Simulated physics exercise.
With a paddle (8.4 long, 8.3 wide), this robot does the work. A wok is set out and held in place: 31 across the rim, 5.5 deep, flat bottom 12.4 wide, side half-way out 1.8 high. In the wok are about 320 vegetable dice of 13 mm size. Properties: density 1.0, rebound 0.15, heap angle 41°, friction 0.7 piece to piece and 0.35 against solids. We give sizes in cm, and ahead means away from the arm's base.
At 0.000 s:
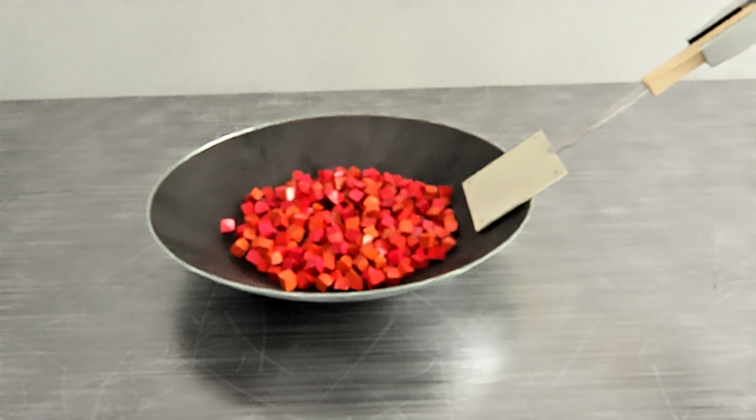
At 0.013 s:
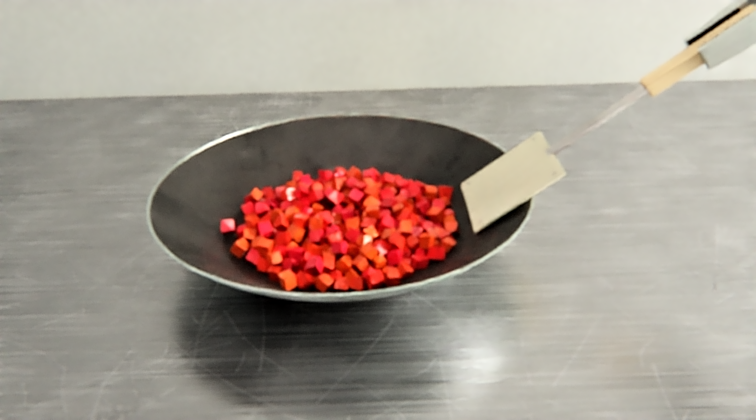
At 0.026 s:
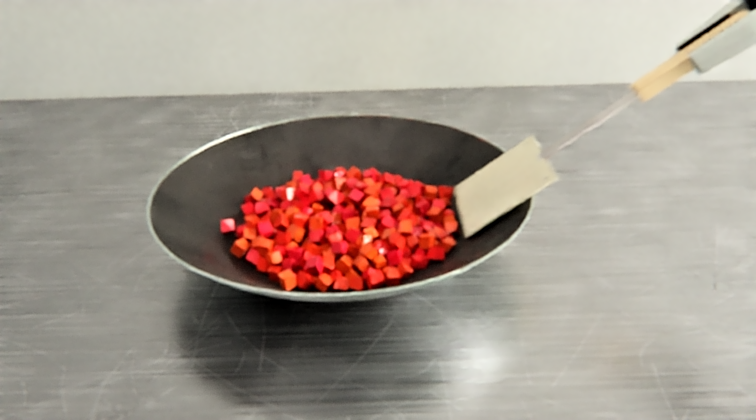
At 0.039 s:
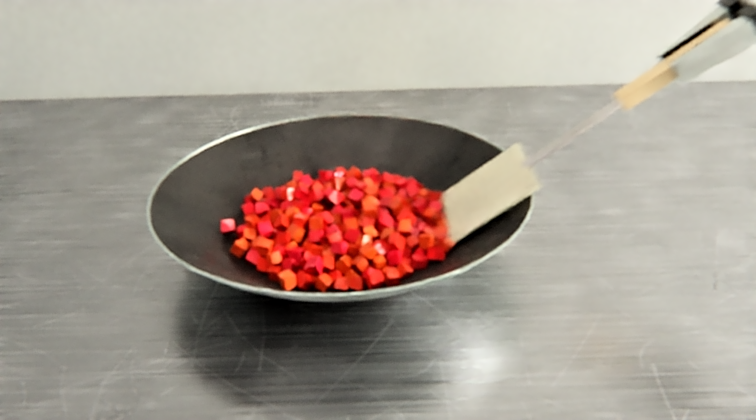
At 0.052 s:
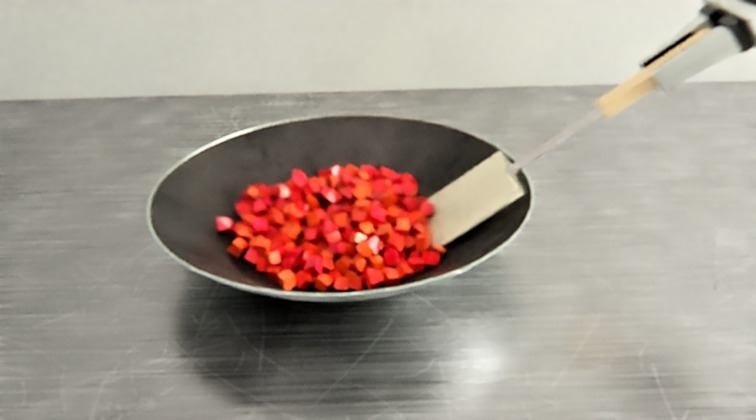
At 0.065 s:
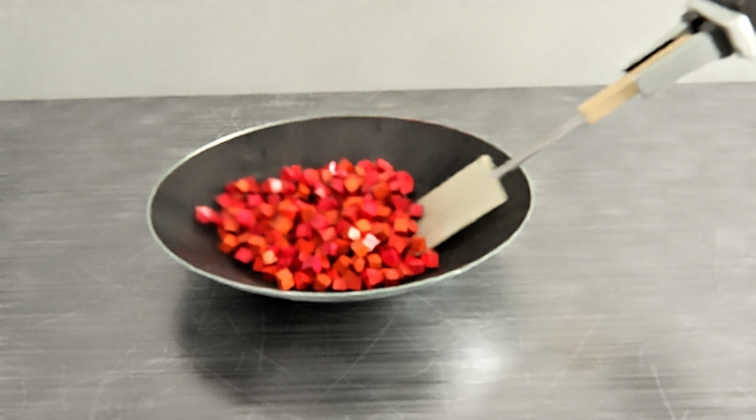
Red and orange vegetable cubes in a dark wok shifting slightly left as a robot's flat paddle pushes in from the right.
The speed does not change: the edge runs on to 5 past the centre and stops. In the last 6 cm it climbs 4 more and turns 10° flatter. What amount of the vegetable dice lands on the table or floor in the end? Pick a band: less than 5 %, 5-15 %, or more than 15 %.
It falls in the band 5-15 %.
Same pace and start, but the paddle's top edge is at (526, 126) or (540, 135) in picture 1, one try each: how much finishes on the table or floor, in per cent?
Close to 5 and 5 percent respectively.
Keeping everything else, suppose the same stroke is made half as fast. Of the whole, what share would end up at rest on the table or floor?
I'd expect near 0 per cent.
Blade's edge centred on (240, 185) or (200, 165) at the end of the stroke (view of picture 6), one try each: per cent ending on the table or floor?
Estimates, in order: 25 % and 45 %.
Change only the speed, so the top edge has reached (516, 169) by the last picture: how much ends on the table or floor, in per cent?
I'd say around 0 per cent.
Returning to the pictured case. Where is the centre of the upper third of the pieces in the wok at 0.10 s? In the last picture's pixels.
It sits at about (272, 199).
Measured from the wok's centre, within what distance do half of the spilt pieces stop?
Estimate: Near 22 cm.
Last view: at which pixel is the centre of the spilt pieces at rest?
About (94, 243).
After 0.10 s, sloping 37°, highest piece 6 above the table; 322 in the wok.
After 0.13 s, sloping 33°, highest piece 8 above the table; 319 in the wok, 3 on the blade or in flight.
After 0.35 s, sloping 27°, highest piece 7 above the table; 298 in the wok, 23 on the table or floor, 1 on the blade or in flight.
After 1.40 s, sloping 27°, highest piece 6 above the table; 297 in the wok, 25 on the table or floor.
In the end, 297 in the wok, 25 on the table or floor. That is 8 % on the table or floor.
